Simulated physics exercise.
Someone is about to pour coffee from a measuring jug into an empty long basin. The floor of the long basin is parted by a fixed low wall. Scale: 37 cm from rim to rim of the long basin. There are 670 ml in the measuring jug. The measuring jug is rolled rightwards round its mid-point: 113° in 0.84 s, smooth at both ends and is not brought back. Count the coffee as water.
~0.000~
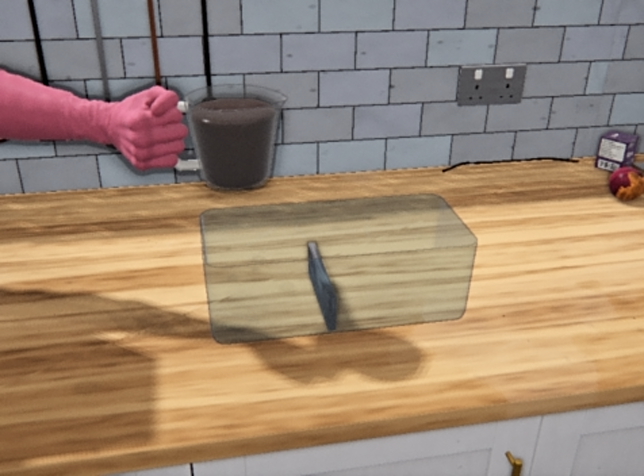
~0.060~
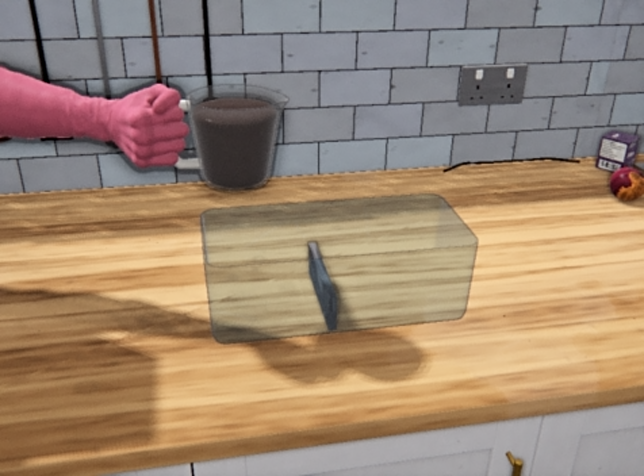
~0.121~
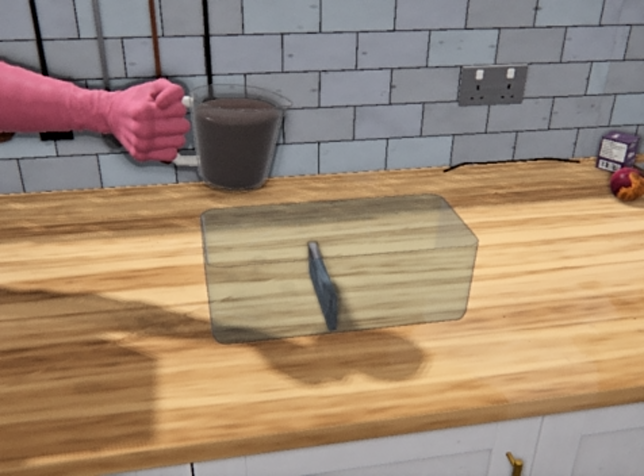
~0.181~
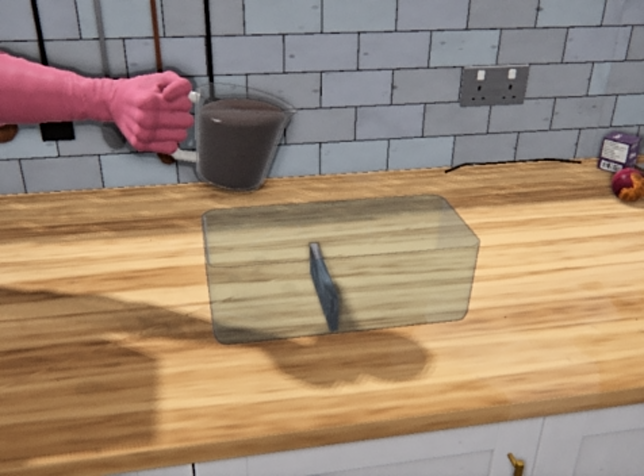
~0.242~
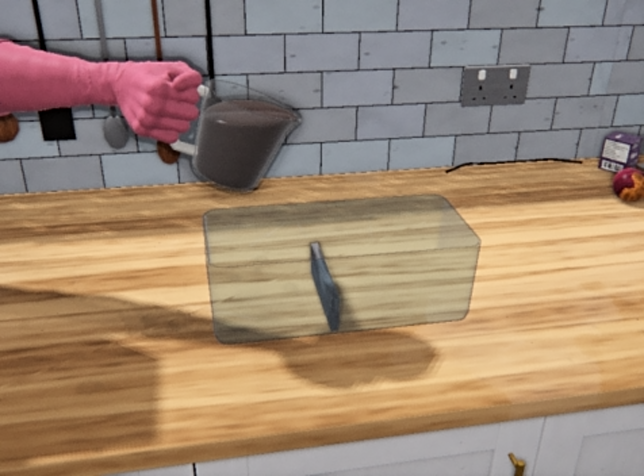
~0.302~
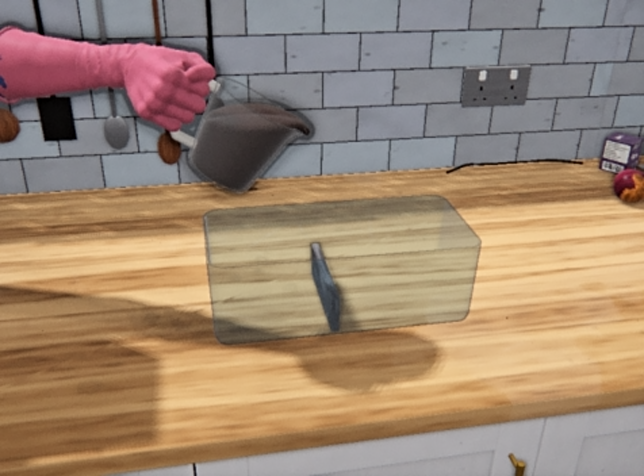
At first, a pink-gloved hand holds a clear measuring jug of dark liquid nearly upright above a wooden worktop, left of centre, behind an empty see-through basin. The hand then gradually tilts the jug rightwards, until it leans clearly and the liquid reaches its right rim.
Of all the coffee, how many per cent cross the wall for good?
About 64 per cent.
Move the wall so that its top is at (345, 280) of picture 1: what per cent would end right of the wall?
In that case some 30 per cent.
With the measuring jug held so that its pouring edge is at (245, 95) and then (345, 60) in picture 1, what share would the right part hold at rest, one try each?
In turn about 5 and 95 per cent.
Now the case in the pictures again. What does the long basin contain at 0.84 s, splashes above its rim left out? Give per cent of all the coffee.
Some 90 per cent.
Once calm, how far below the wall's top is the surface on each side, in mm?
Left about 46 mm, right about 40 mm.
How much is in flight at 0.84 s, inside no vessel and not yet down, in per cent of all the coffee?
Some 6 per cent.
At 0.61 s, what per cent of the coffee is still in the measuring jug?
Some 44 per cent.
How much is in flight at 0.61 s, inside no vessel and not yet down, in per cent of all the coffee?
About 28 per cent.
Then, 0.61 s in, the tilt is 94° and 43 per cent is still to pour, 0 is left of the wall and 29 right of it.
Then, 0.84 s in, the tilt is 113° and 4 per cent is still to pour, 27 is left of the wall and 64 right of it.
Then, 1.08 s in, the tilt is 113° and 0 per cent is still to pour, 35 is left of the wall and 64 right of it.
Then, 1.34 s in, the tilt is 113° and 0 per cent is still to pour, 35 is left of the wall and 65 right of it.
Finally, 35 per cent lies left of the wall, 64 right of it and 1 outside.
